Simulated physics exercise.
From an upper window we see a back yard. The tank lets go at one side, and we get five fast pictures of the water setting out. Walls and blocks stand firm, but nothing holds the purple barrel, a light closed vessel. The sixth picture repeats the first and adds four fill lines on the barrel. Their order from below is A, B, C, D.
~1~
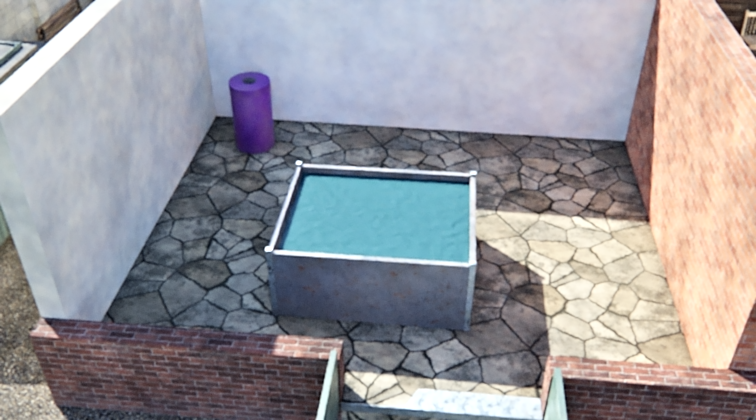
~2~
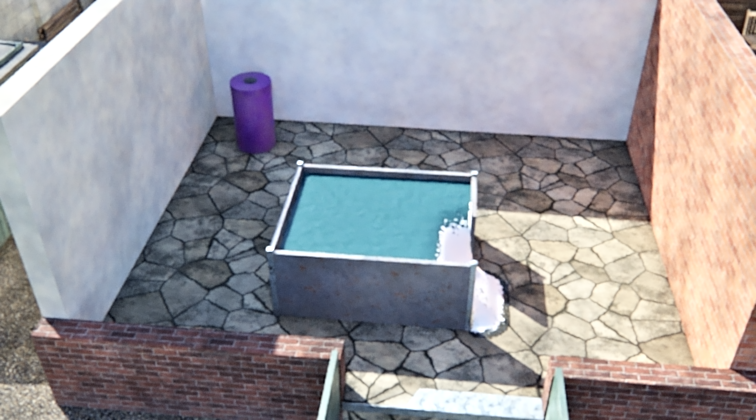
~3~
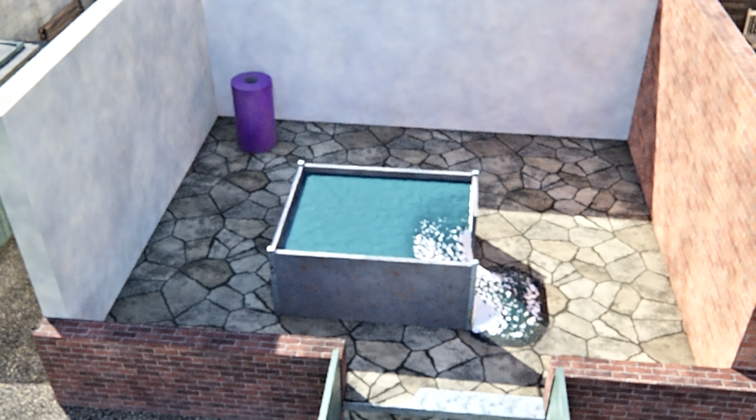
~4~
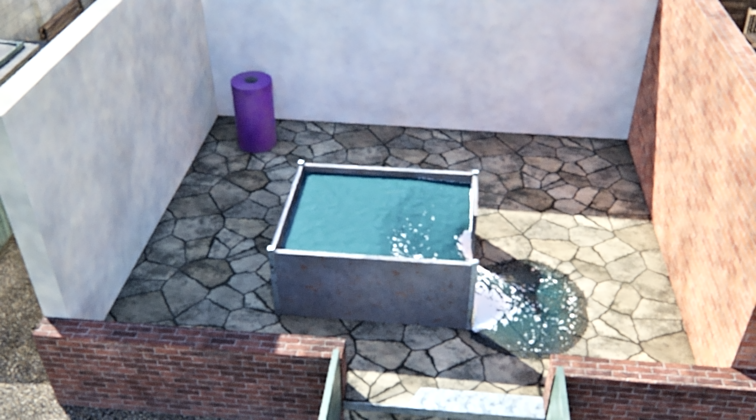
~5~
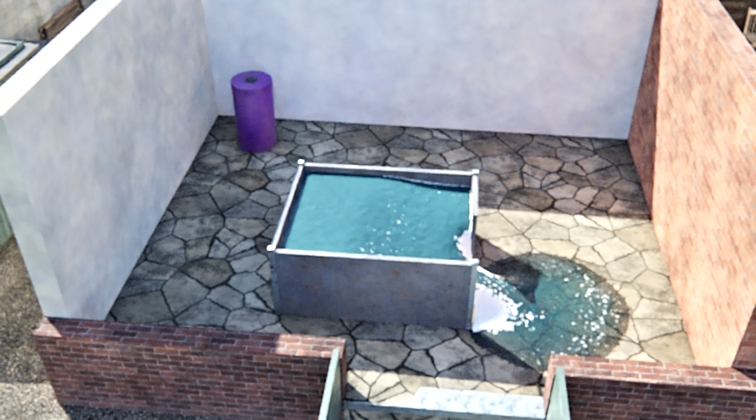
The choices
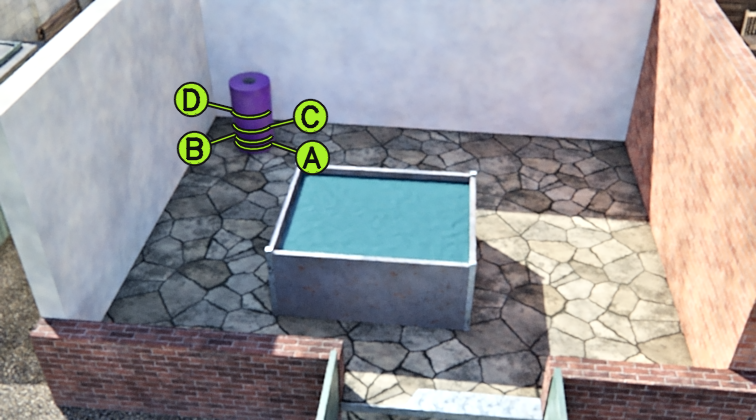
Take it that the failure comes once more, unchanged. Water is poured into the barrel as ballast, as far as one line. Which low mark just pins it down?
Choose A.
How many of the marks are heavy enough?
All of the four.
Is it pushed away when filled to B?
No, that is safe.
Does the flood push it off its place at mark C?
No.
In lime, A at (250, 149); B at (250, 142); C at (248, 132); D at (247, 117); from the bottom up A, B, C, D.
With A, it does not move.
With B, it does not move.
With C, it does not move.
With D, it does not move.
